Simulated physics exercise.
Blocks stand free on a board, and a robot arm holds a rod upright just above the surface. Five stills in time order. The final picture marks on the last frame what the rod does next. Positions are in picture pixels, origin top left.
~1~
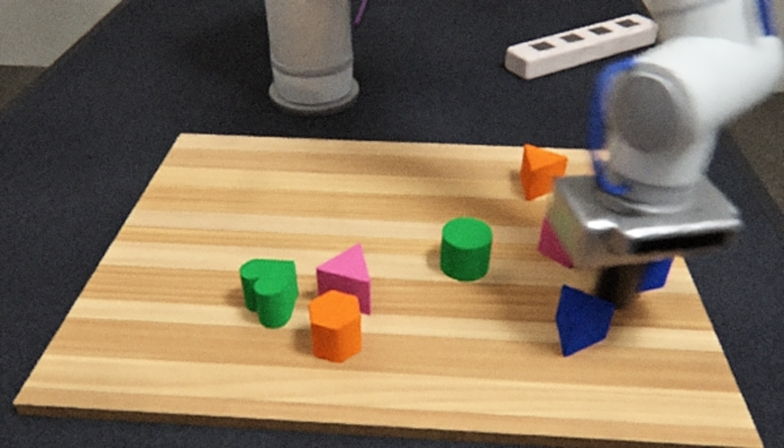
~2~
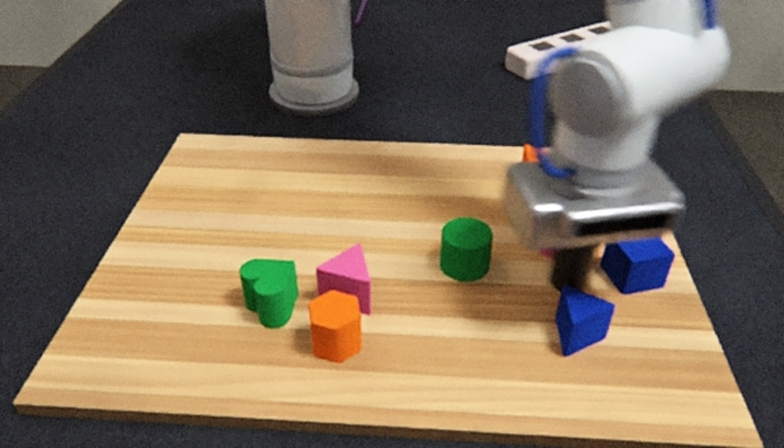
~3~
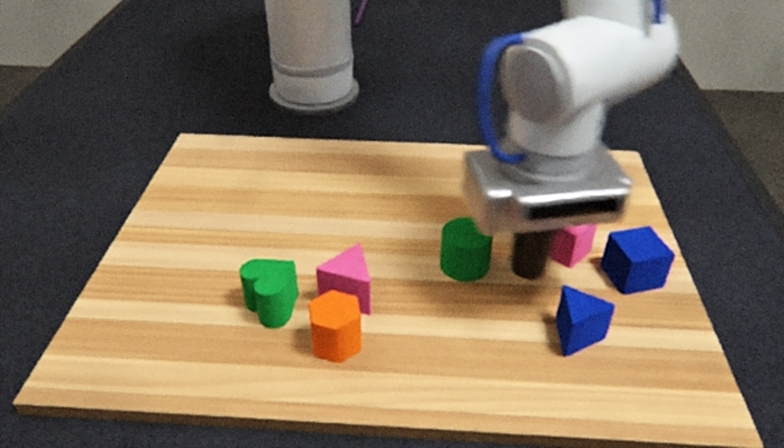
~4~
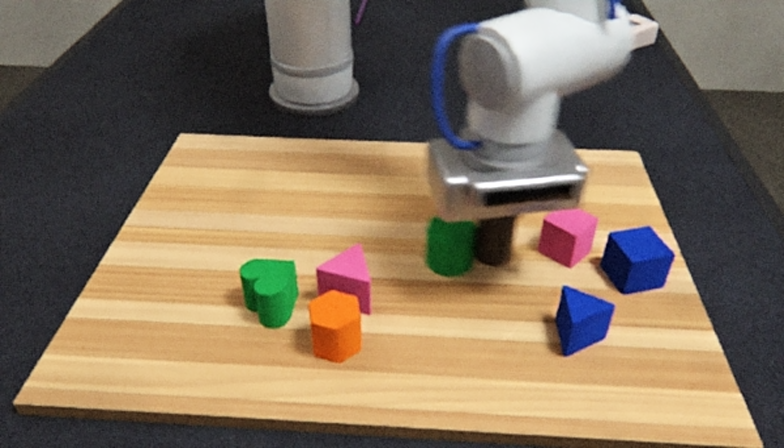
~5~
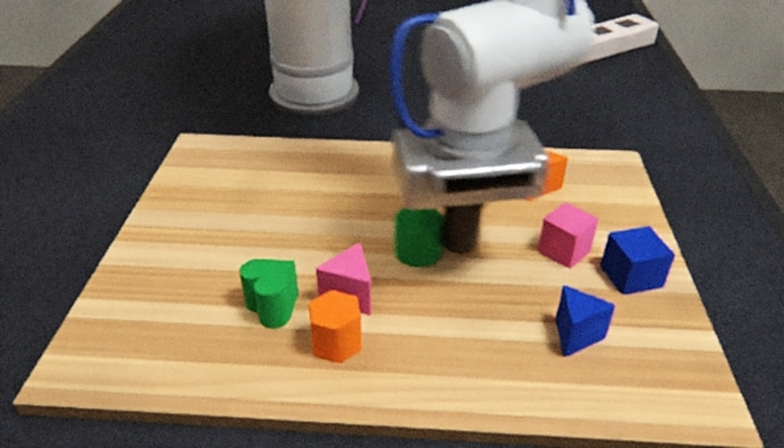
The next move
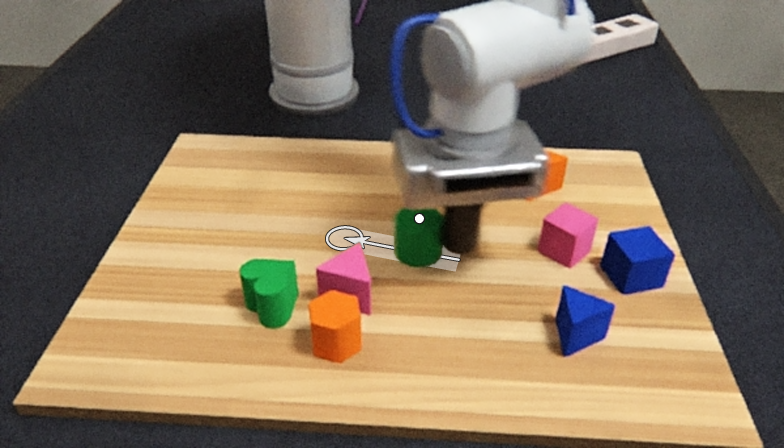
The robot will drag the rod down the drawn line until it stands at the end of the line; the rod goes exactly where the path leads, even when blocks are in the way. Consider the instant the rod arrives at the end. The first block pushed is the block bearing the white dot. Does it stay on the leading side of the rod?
At the end of the path, the rod is still pushing the block bearing the white dot ahead of it.
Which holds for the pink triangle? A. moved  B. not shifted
The one that fits is B, not shifted.
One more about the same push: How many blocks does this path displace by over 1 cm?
I count one.
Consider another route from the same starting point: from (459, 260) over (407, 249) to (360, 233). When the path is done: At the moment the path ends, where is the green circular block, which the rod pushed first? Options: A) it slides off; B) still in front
(B)
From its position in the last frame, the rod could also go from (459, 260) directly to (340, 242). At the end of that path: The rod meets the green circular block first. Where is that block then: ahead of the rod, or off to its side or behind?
In front, I predict.
Drawn move, from (459, 260) directly to (344, 238); the dot is on the green circular block.
On the path given first. One third of the way, rod (420, 237); green circular block (380, 211).
Two thirds of the way, rod (381, 230); green circular block (342, 202).
At the end, rod (344, 223); pink triangle still; green circular block (308, 193).
